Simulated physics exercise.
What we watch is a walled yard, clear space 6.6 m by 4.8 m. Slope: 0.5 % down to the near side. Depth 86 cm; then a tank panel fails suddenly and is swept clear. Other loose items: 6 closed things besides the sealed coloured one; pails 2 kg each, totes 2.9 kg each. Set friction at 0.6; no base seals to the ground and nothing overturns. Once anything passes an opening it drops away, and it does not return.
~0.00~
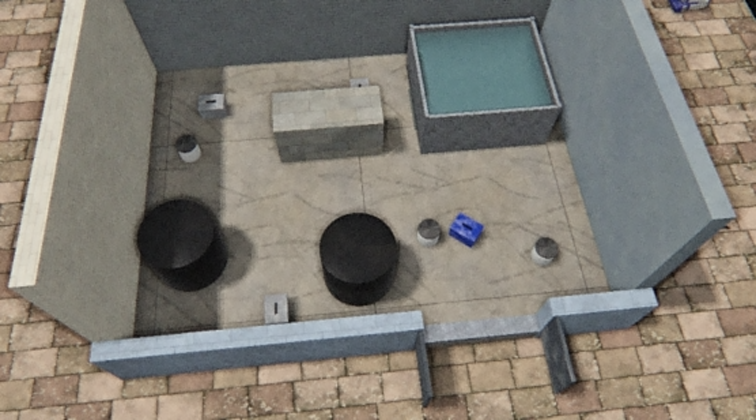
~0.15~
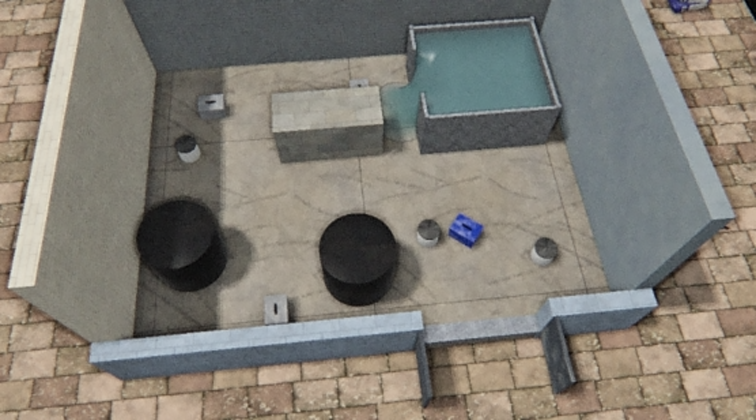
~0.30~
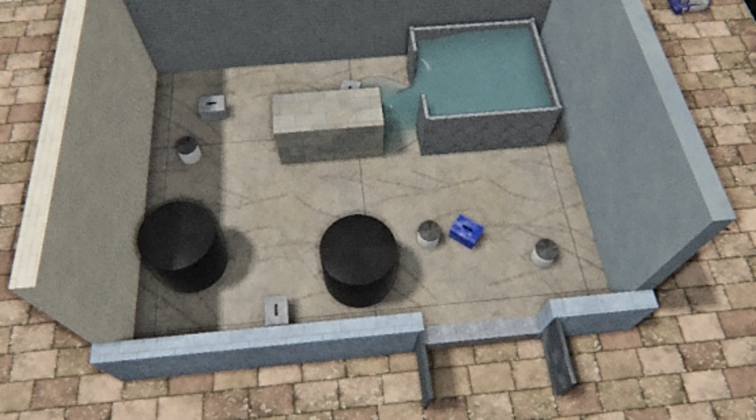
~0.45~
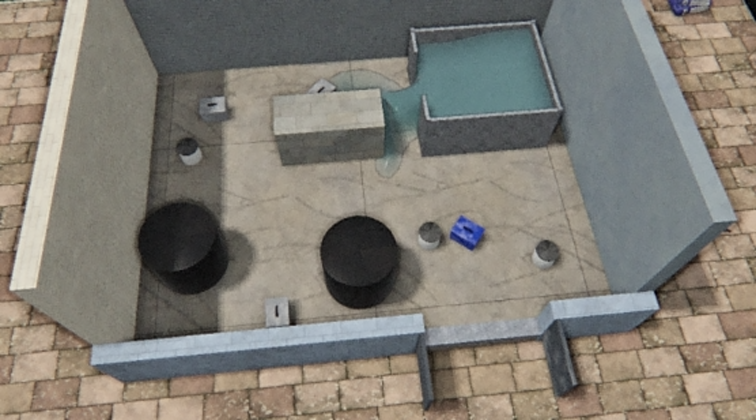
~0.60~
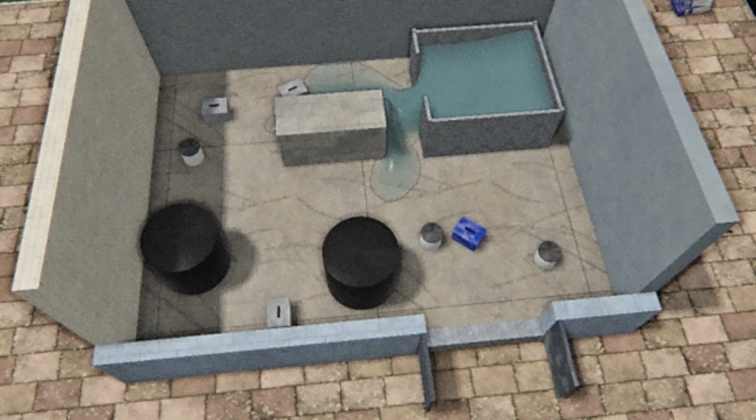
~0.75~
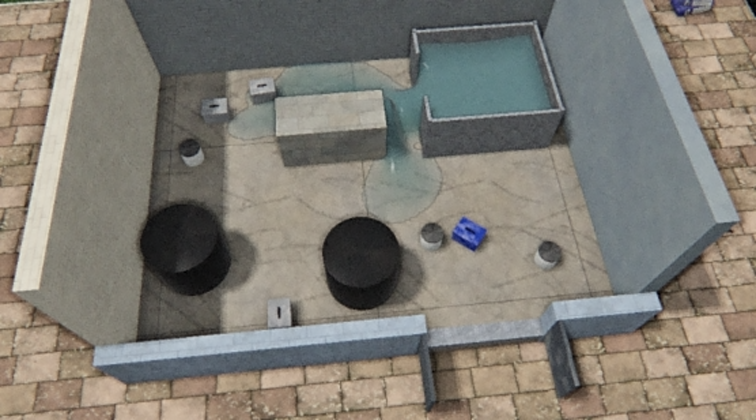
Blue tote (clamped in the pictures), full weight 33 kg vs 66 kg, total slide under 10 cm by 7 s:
Lower suffices.
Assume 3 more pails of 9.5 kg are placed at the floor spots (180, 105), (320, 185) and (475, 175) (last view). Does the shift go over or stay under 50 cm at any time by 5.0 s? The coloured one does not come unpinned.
Results, in sequence: Exceeded / not exceeded / not exceeded.
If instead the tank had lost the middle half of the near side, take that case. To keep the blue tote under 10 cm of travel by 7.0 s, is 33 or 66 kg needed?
Result: Greater mass required.
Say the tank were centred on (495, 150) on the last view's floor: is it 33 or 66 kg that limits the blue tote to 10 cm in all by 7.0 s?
Result, then: Lighter one suffices.
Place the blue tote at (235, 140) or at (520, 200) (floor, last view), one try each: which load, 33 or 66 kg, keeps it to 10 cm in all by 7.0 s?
At the first place the small mass does it, and at the second the small mass does it.
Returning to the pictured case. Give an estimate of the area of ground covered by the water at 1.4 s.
I'd estimate close to 14 m2.
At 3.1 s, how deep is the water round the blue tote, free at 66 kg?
Depth: Approx. 4 cm.
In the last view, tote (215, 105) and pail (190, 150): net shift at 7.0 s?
450 cm and 200 cm.
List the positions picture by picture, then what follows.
In the first picture, the blue tote at (467, 227) rests on the ground; water covers 3.2 m2; 0 of 7 have shifted.
In the second picture, the blue tote at (467, 227), on the bottom; 3.8 m2 under water; 0 of 7 have shifted.
In the third picture, the blue tote at (467, 228) rests on the ground; water covers 4.3 m2; 1 of 7 have shifted.
In the fourth picture, the blue tote at (468, 230), on the bottom; water covers 5.1 m2; 1 of 7 have shifted.
In the fifth picture, the blue tote at (470, 231), on the bottom; water covers 6.3 m2; 1 of 7 have shifted.
In the sixth picture, the blue tote at (470, 231) rests on the ground; water covers 7.8 m2; 1 of 7 have shifted.
After 1.4 s the blue tote would be 0 cm from its start with 33 kg and 0 cm from its start with 66 kg; 5 cm of water round it then.
After 3.1 s the blue tote would be 0 cm from its start with 33 kg and 0 cm from its start with 66 kg; 4 cm of water round it then.
After 4.9 s the blue tote would be 0 cm from its start with 33 kg and 0 cm from its start with 66 kg; 3 cm of water round it then.
After 7.0 s the blue tote would be 0 cm from its start with 33 kg and 0 cm from its start with 66 kg; 6 cm of water round it then.
